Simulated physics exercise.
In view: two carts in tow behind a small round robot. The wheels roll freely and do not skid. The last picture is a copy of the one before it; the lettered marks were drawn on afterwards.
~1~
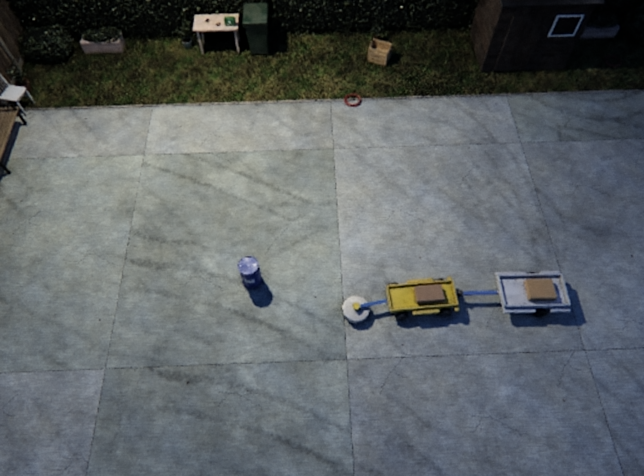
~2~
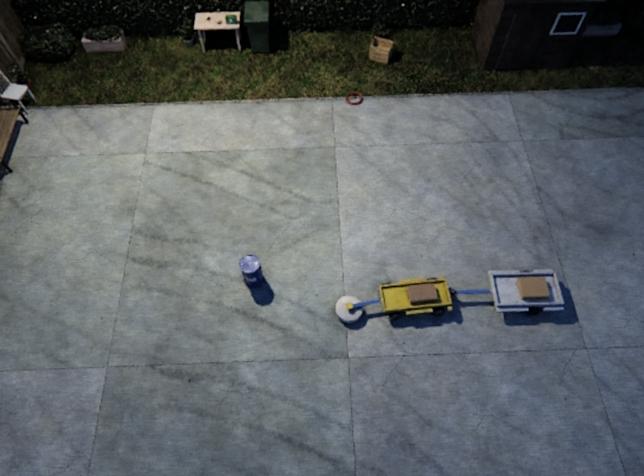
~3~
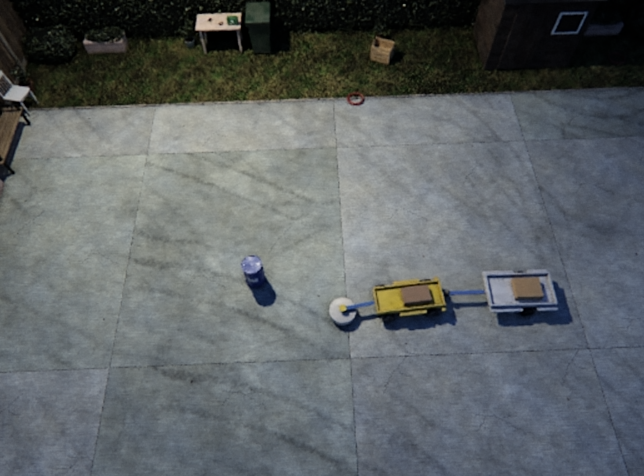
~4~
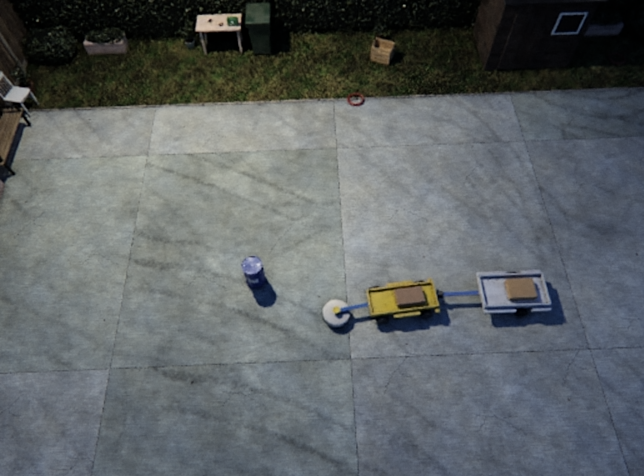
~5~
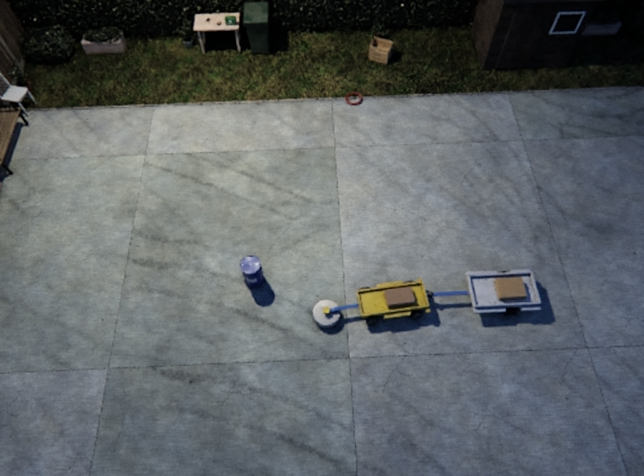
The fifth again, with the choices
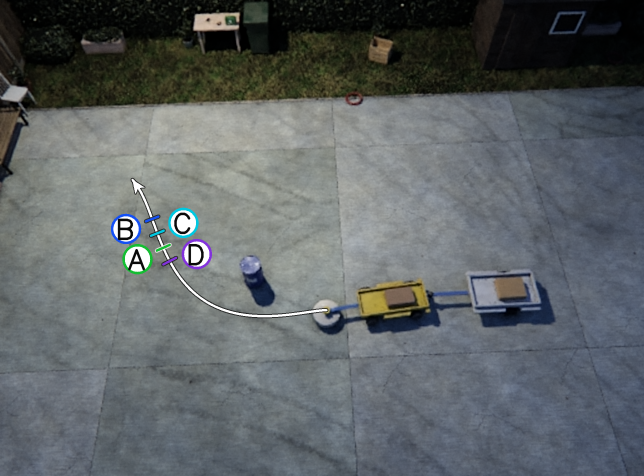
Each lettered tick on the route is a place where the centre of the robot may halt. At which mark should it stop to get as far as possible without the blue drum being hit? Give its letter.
No farther than C.
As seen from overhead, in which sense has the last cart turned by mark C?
Clockwise.
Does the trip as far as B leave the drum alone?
No.
On the copy, A at (163, 248); B at (152, 219); C at (157, 233); D at (170, 261); the route from (326, 310) via (184, 282) to (132, 180).
On C. First, robot (247, 318), last cart (426, 297).
Then, robot (185, 284), last cart (352, 305).
Finally, robot (159, 237), last cart (293, 304); nothing has been touched.
By contrast, A is safe but short; B is too far, the drum has been hit; D is safe but short.
